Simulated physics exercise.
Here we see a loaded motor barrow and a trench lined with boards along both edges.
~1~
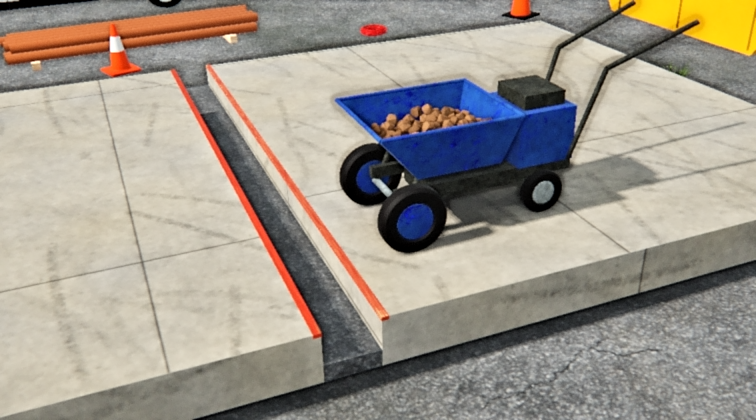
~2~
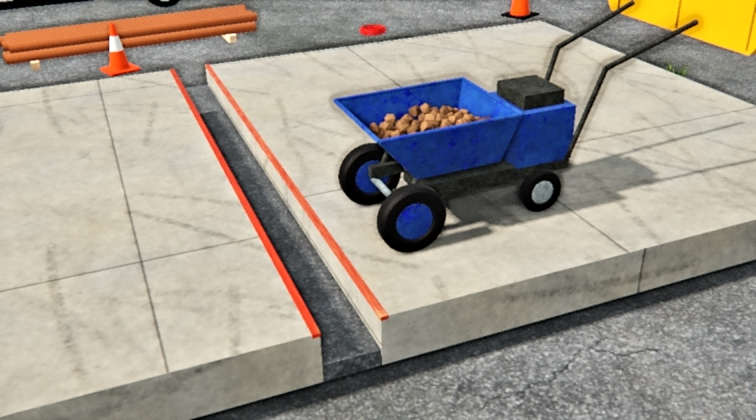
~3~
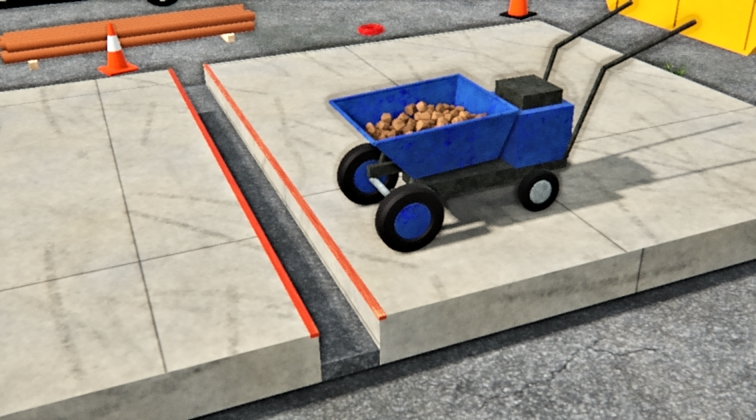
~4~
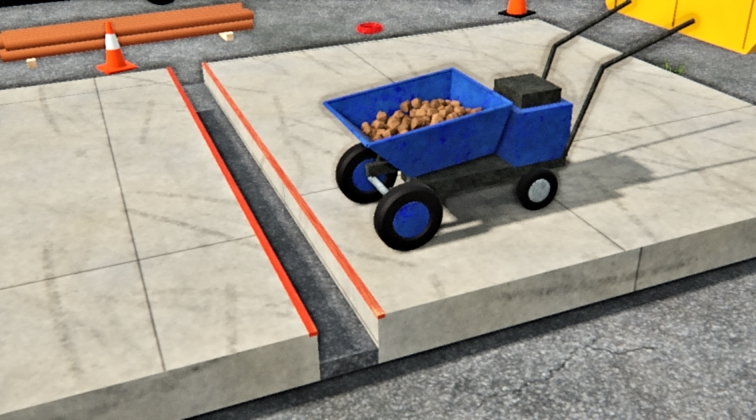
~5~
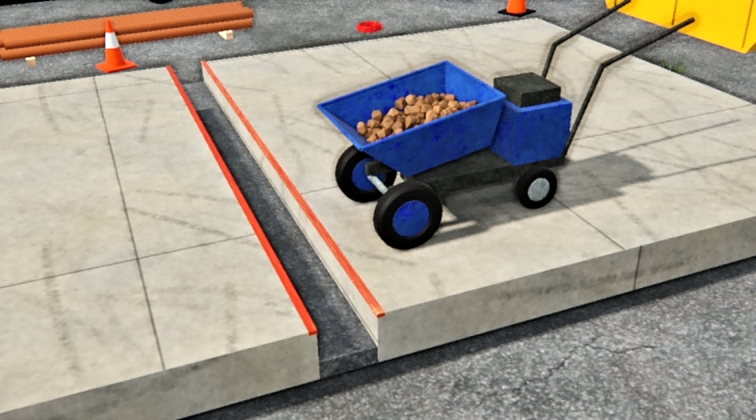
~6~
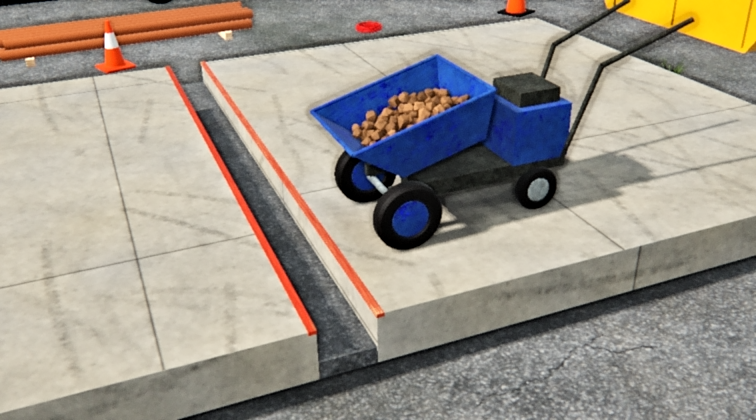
A blue motor barrow stands beside a board-edged trench and gradually tips its loaded skip leftward.
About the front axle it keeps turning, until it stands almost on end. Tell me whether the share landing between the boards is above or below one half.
The trench is likely to gain the main share of it.
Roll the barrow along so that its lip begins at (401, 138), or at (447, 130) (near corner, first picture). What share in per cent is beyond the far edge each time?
0 % and 0 %.
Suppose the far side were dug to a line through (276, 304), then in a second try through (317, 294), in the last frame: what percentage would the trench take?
100 and 30 percent.
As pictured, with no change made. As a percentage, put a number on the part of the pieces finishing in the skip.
I'd put it near 0 percent.
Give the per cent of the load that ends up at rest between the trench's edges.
I'd estimate near 75 per cent.
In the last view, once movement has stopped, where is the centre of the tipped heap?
The centre comes to rest close to (287, 260).
Just after the last frame, skip tipped steeply; every one in the skip.
A moment on, skip tipped right over; roughly two thirds in the skip; roughly a third in or heaped over the trench; about a tenth beyond it.
Further on, skip tipped right over; the larger part in or heaped over the trench; roughly a quarter beyond it.
When it is over, skip tipped right over; the larger part in or heaped over the trench; roughly a quarter beyond it.
